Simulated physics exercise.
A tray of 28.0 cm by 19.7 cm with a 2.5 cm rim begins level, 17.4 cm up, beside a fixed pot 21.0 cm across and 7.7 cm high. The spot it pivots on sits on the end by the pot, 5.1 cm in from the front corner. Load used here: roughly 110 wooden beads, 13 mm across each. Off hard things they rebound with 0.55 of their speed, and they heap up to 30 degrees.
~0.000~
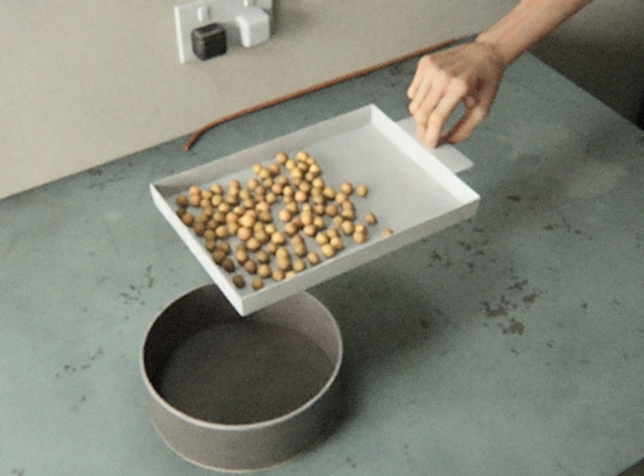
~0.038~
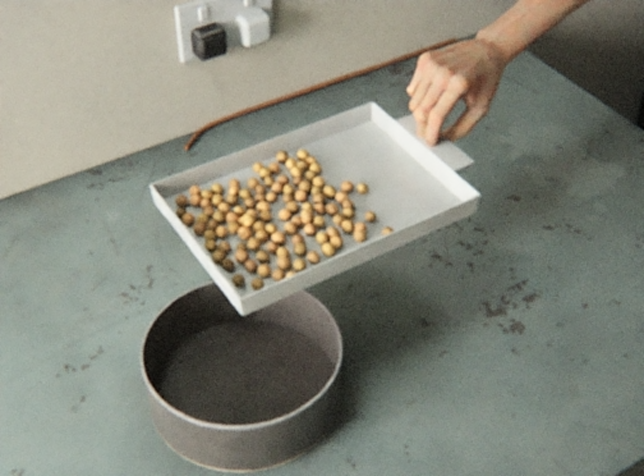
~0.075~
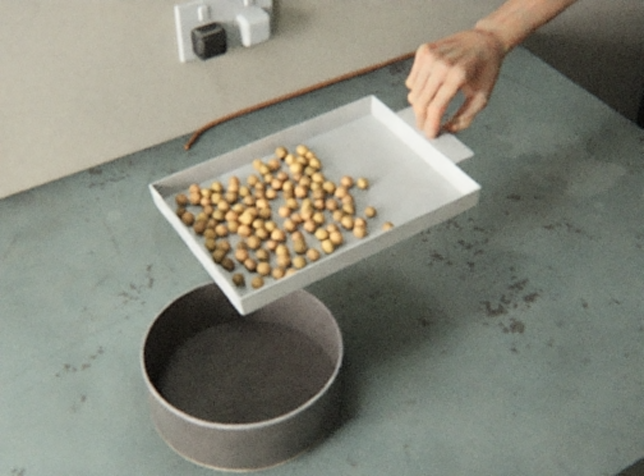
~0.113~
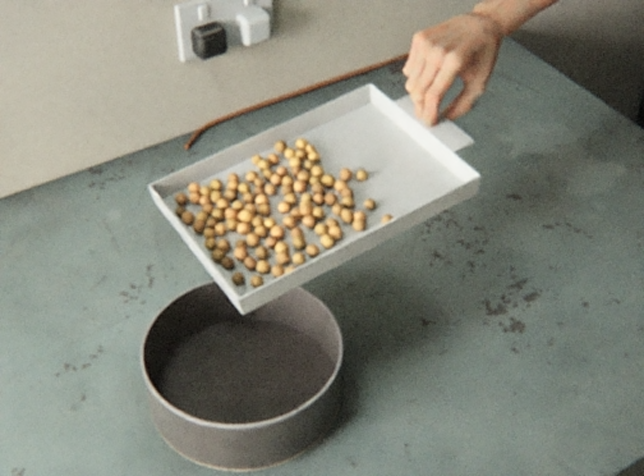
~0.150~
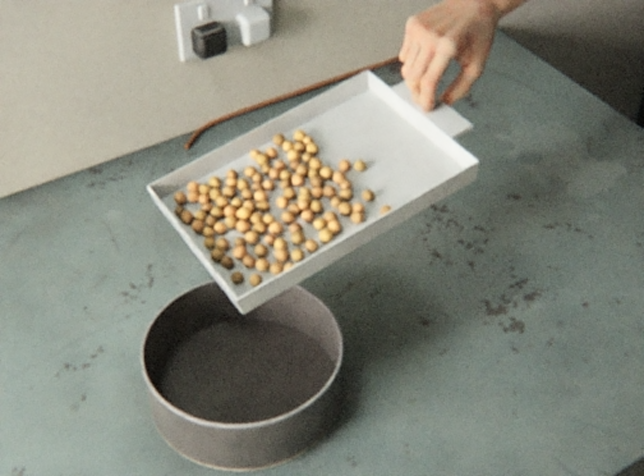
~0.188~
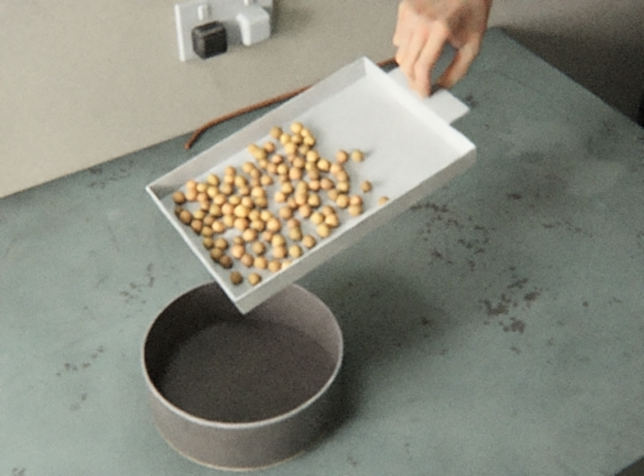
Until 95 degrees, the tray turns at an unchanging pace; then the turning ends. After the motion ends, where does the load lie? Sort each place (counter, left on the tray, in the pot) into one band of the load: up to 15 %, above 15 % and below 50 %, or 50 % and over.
Counter: 50 % and over; left on the tray: Up to 15 %; pot: Between 15 and 50 %.
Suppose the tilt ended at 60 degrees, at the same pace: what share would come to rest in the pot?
Around 0 per cent, then.
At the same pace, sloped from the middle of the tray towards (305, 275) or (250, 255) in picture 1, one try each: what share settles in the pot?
Approximately 75 percent, then 70 percent.
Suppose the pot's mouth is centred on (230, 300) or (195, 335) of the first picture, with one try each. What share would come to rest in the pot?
About 25 percent the first time and about 85 percent the second.
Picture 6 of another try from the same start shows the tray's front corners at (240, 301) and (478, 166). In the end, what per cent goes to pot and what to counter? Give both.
Split: Pot = 65, counter = 35.
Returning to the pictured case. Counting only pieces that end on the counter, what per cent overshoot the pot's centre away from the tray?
About 100 %.
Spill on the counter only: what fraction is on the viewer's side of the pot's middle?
Share: Some 10 %.
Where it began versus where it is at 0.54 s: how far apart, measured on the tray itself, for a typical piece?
About 4 cm.
After 0.54 s, tilt 53 degrees; the tray holds 100 %, the pot 0 %.
After 0.78 s, tilt 80 degrees; the tray holds 100 %, the pot 0 %.
Then, at 1.13 s, tilt 95 degrees; the tray holds 40 %, the pot 0 %.
In the end, at 2.4 s, counter 60 %, tray 0 %, pot 40 %.
